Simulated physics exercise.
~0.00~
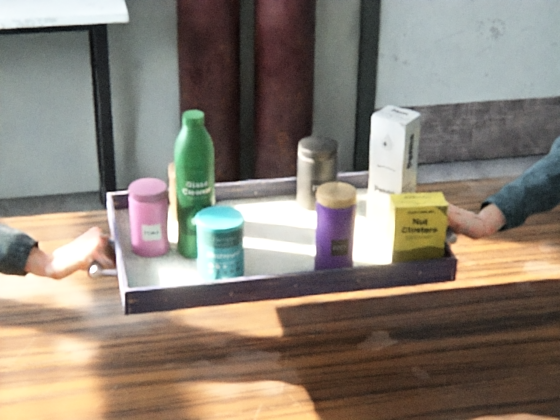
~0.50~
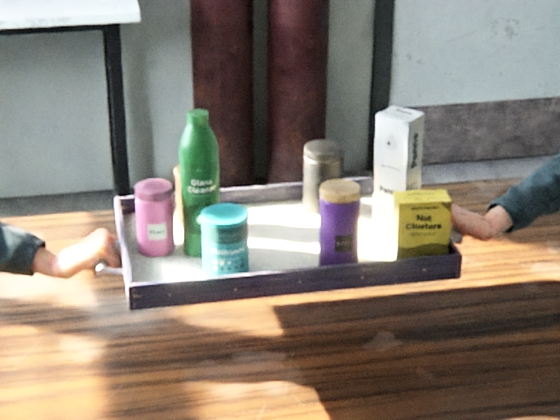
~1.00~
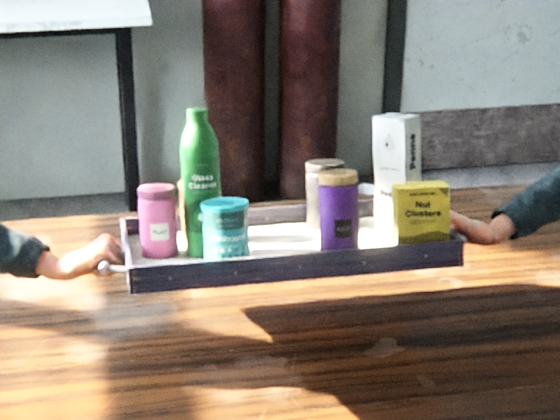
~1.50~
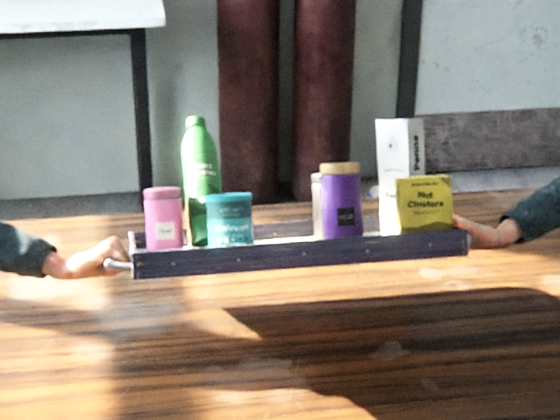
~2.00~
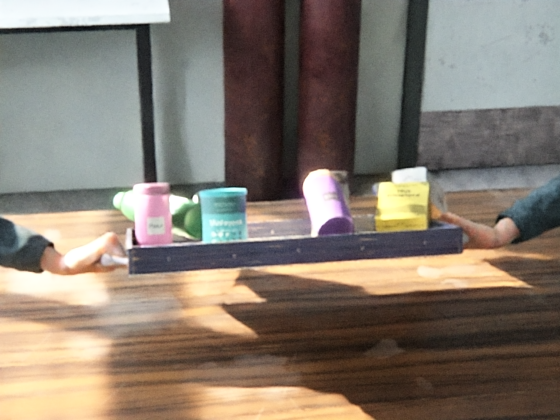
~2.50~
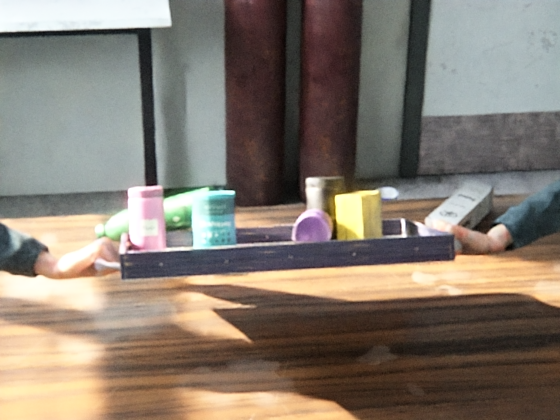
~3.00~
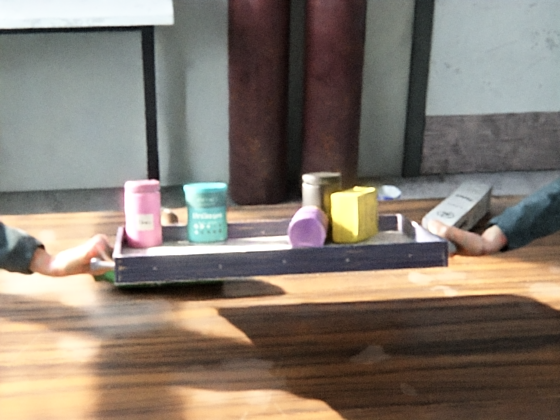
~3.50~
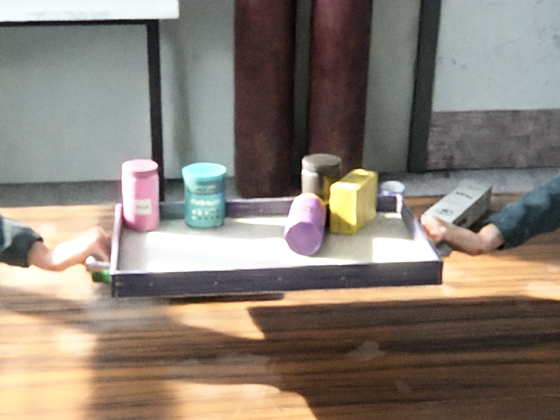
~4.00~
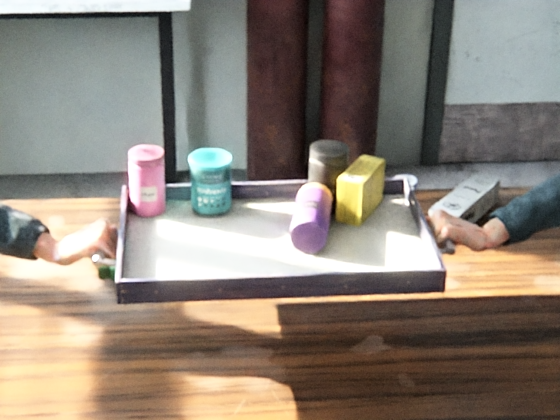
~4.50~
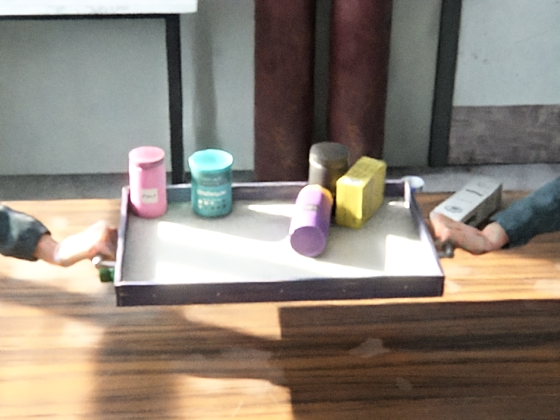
We see two hands tilt a tray of containers away from the viewer, toppling several and sending the green bottle and white carton off, before levelling it. The pink, turquoise and dark containers stay upright, the purple jar and yellow packet lie tipped, and the carton rests on the table.
